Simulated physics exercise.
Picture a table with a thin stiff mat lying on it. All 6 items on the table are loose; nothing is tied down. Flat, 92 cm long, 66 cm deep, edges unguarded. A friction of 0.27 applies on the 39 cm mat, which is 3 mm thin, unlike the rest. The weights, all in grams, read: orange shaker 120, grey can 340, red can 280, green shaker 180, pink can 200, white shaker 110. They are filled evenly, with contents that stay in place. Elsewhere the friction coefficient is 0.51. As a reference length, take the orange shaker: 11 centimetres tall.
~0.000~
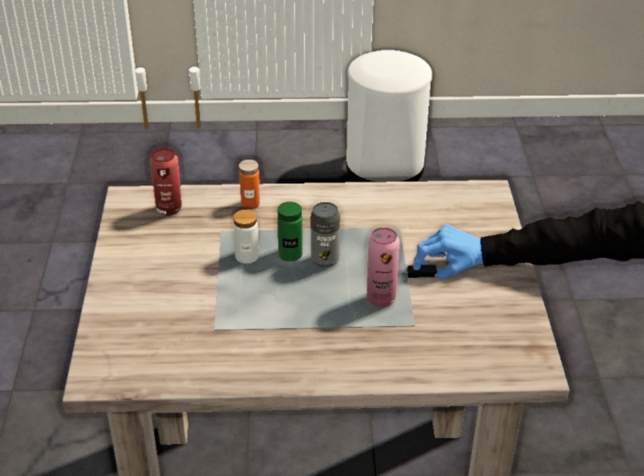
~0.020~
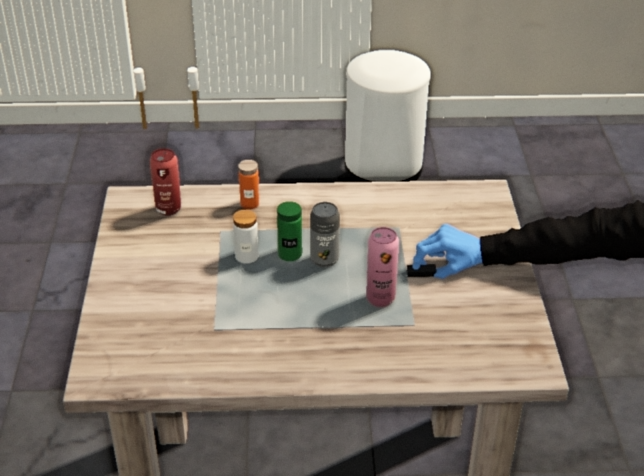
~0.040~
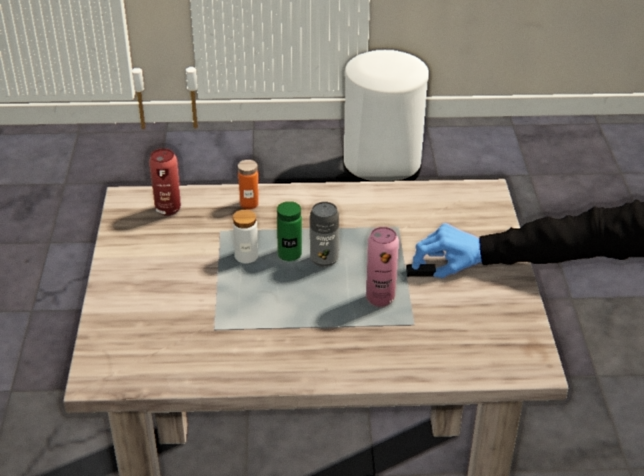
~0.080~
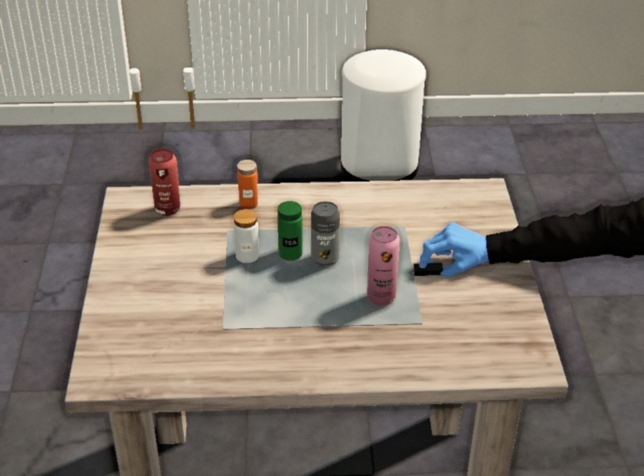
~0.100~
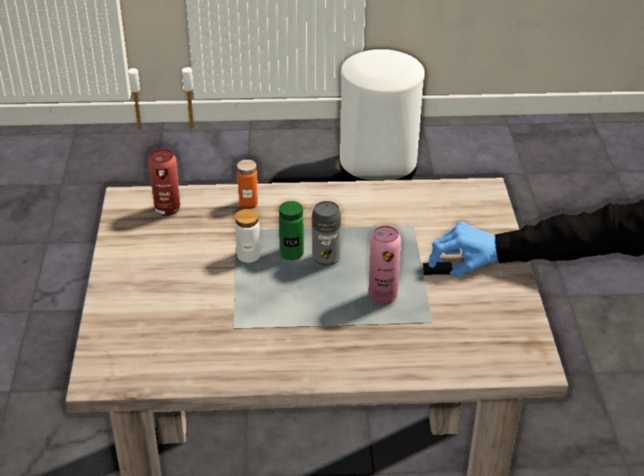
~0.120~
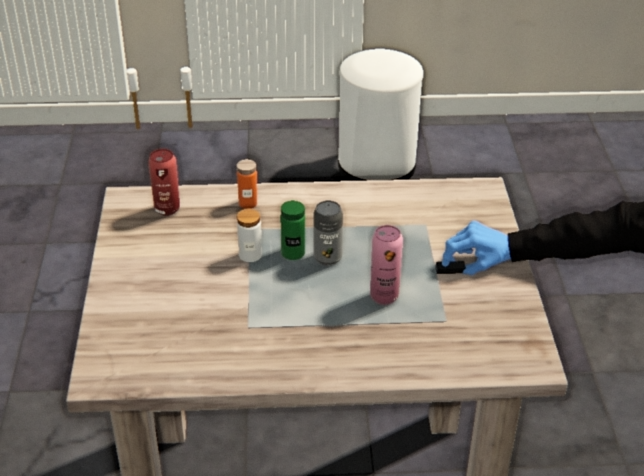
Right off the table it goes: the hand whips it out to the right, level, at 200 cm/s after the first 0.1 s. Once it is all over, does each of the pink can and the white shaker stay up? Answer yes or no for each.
Pink can: No, it goes over. White shaker: Yes, it stays up.
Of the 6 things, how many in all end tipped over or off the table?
Total: 3.
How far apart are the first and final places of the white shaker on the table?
I'd put it at about 2 centimetres.
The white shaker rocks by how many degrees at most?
At most 6 degrees.
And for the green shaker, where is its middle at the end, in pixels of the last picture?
My guess is roughly (344, 229).
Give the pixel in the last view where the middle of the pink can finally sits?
It ends up at about (496, 284).
By 0.22 s, 26 cm of pull; white shaker tilted 5° near (258, 236); pink can 4 cm from its spot near (404, 265); grey can tilted 10°.
By 0.42 s, 66 cm of pull; pink can tilted 19° near (454, 263); white shaker 2 cm from its spot near (256, 236); grey can tilted 21°.
By 0.62 s, 94 cm of pull; pink can on its side near (495, 283); white shaker 2 cm from its spot near (255, 237); grey can tilted 43°.
When it is over (1.4 s), lying over on the table, grey can, green shaker and pink can; the other 3 within 6 cm of the start. End places, in pixels of the last picture, pink can near (496, 284), white shaker near (255, 237).
